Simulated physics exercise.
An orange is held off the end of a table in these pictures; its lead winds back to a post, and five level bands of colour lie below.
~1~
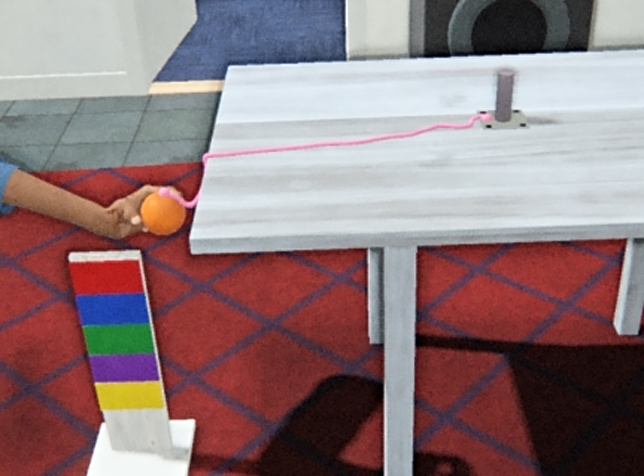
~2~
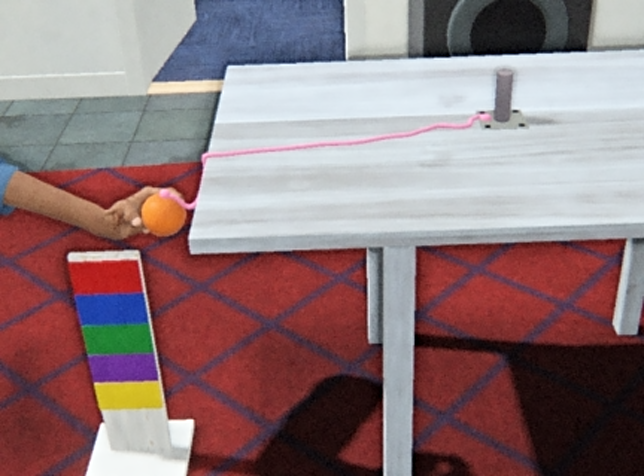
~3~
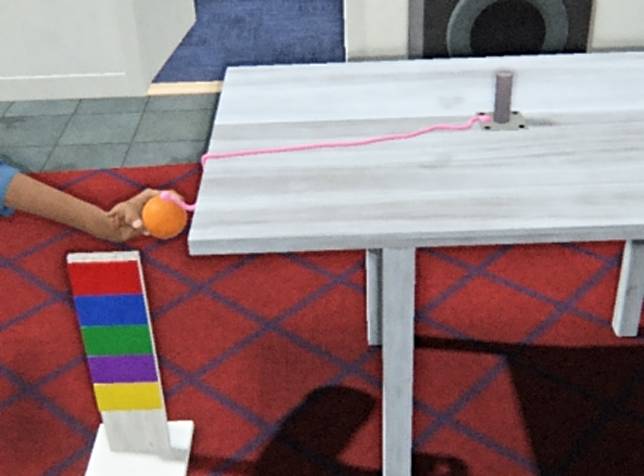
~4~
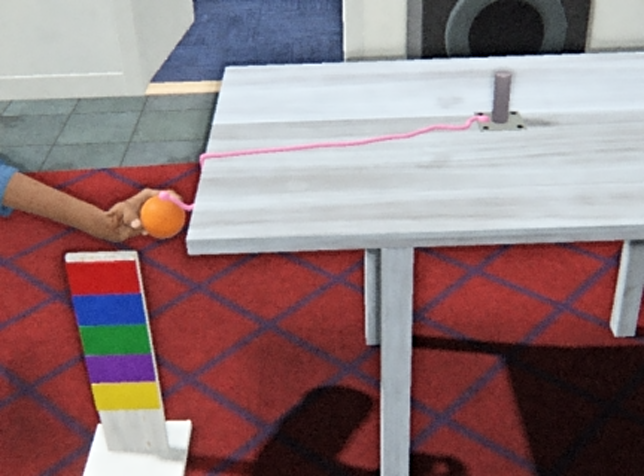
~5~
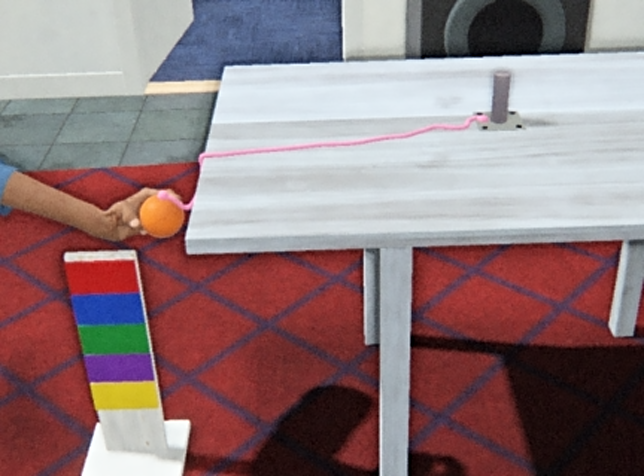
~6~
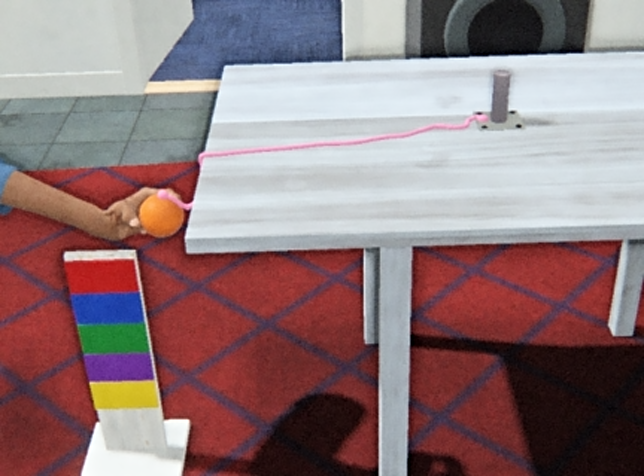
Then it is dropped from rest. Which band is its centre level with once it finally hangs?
Red.
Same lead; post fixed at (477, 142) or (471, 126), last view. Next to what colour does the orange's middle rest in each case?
Answer, in order: Blue, blue.
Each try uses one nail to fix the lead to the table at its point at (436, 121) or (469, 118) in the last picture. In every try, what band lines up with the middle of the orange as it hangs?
Note: Try 1 red; try 2 red.
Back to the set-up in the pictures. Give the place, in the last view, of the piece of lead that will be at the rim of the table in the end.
The piece you want is at about (225, 154).
Early on, orange near (229, 270); level with red.
Midway, orange near (199, 266); level with red.
Finally, orange near (219, 266); level with red. Its middle rests at the red band.
